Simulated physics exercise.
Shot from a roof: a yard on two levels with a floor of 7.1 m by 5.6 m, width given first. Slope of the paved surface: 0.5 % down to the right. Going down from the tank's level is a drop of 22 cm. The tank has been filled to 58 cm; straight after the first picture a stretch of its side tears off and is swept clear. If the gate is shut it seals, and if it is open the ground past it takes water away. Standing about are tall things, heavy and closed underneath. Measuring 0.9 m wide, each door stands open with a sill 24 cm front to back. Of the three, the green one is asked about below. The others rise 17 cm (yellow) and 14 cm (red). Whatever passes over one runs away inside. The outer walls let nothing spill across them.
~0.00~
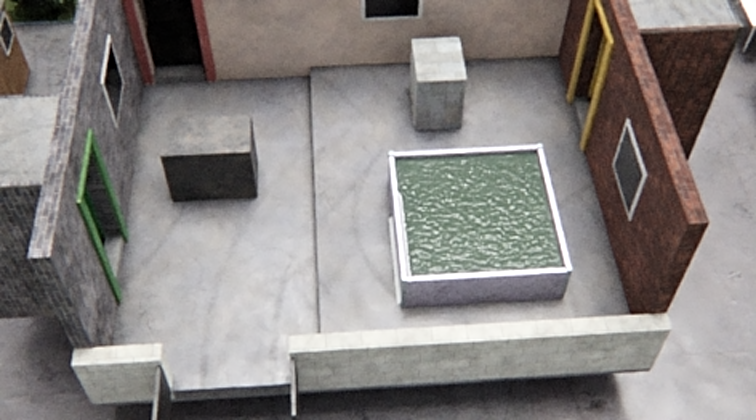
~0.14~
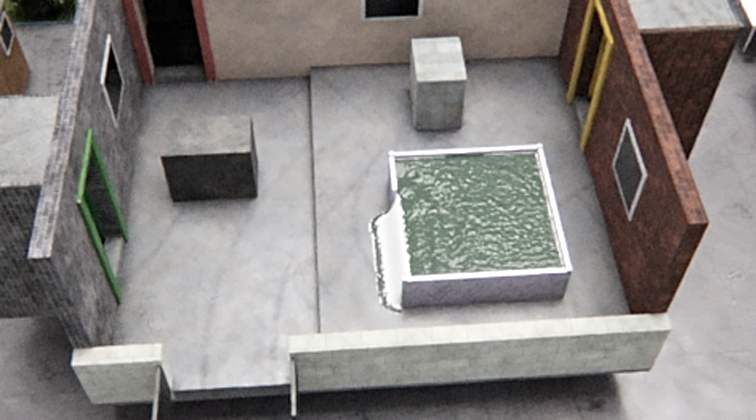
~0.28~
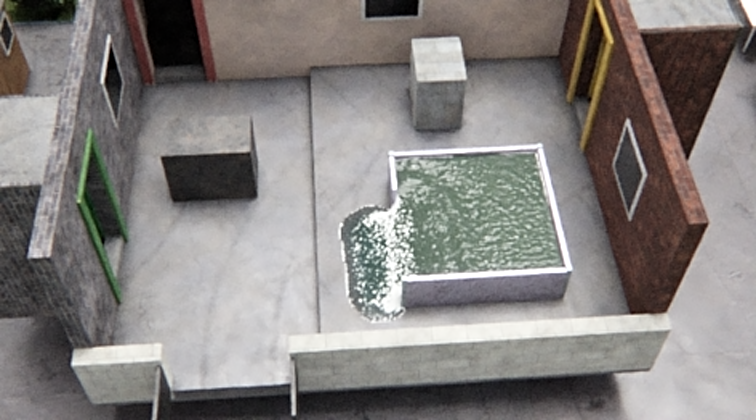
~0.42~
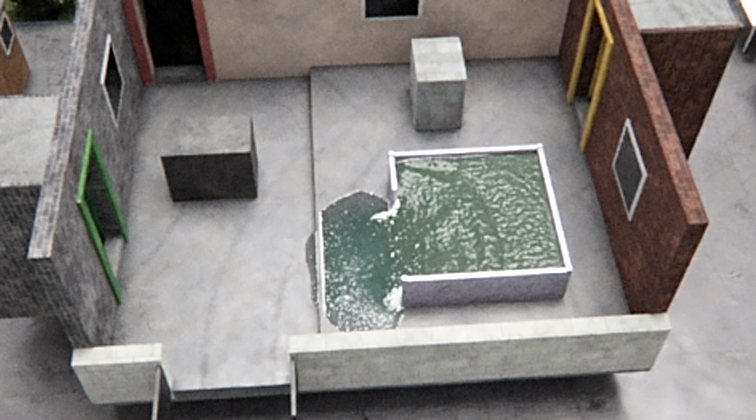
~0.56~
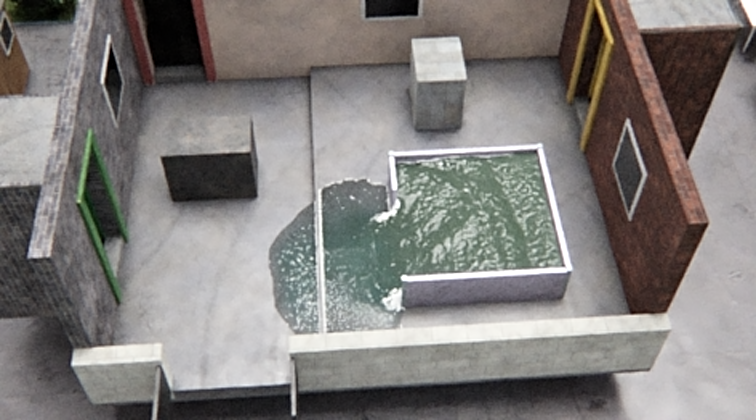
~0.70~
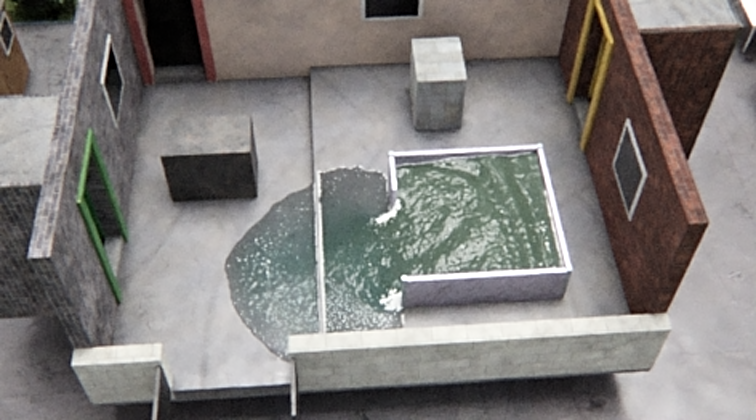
In the video, green water sits still in a square tank in a walled yard, then pours through a gap in its left side, spreading left across the paved floor and over a low step onto the lower level.
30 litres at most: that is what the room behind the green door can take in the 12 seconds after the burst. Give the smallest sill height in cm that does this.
Roughly 20.5 cm is needed.
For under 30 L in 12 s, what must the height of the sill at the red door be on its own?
At red, about 11.0 cm.
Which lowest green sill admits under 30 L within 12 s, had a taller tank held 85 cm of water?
About 32 centimetres.
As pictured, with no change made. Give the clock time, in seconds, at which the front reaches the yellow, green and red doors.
Yellow not in the 12 s, green 1.2 s, red 3.2 s.
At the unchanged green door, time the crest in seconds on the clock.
Peak: Close to 2.8 s.
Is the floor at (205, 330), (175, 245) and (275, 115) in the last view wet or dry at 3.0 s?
Those three come out soaked, soaked and soaked, in that order.
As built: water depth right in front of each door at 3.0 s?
Yellow 0, green 27, red 0 cm.
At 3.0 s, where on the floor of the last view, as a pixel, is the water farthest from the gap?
The farthest wet point is roughly at (145, 83) in the last view.
After 1.4 s water covers 35 % of the floor, deepest (30 cm) near (387, 285); 20 cm at the green door, 0 litres in over its 20 cm sill.
After 3.0 s water covers 45 % of the floor, deepest (31 cm) near (123, 377); 27 cm at the green door, 17 litres in over its 20 cm sill.
After 12.0 s water covers 55 % of the floor, deepest (14 cm) near (262, 78); 8 cm at the green door, 32 litres in over its 20 cm sill.
At the green door as built, the water arrived by 1.2 s and peaked near 28 cm at 2.8 s.
Run again over the same 12 s with other heights there, 60 litres in over 17.5 cm, 8 litres over 23.5 cm. The limit of 30 litres is kept from about 20.5 cm up.
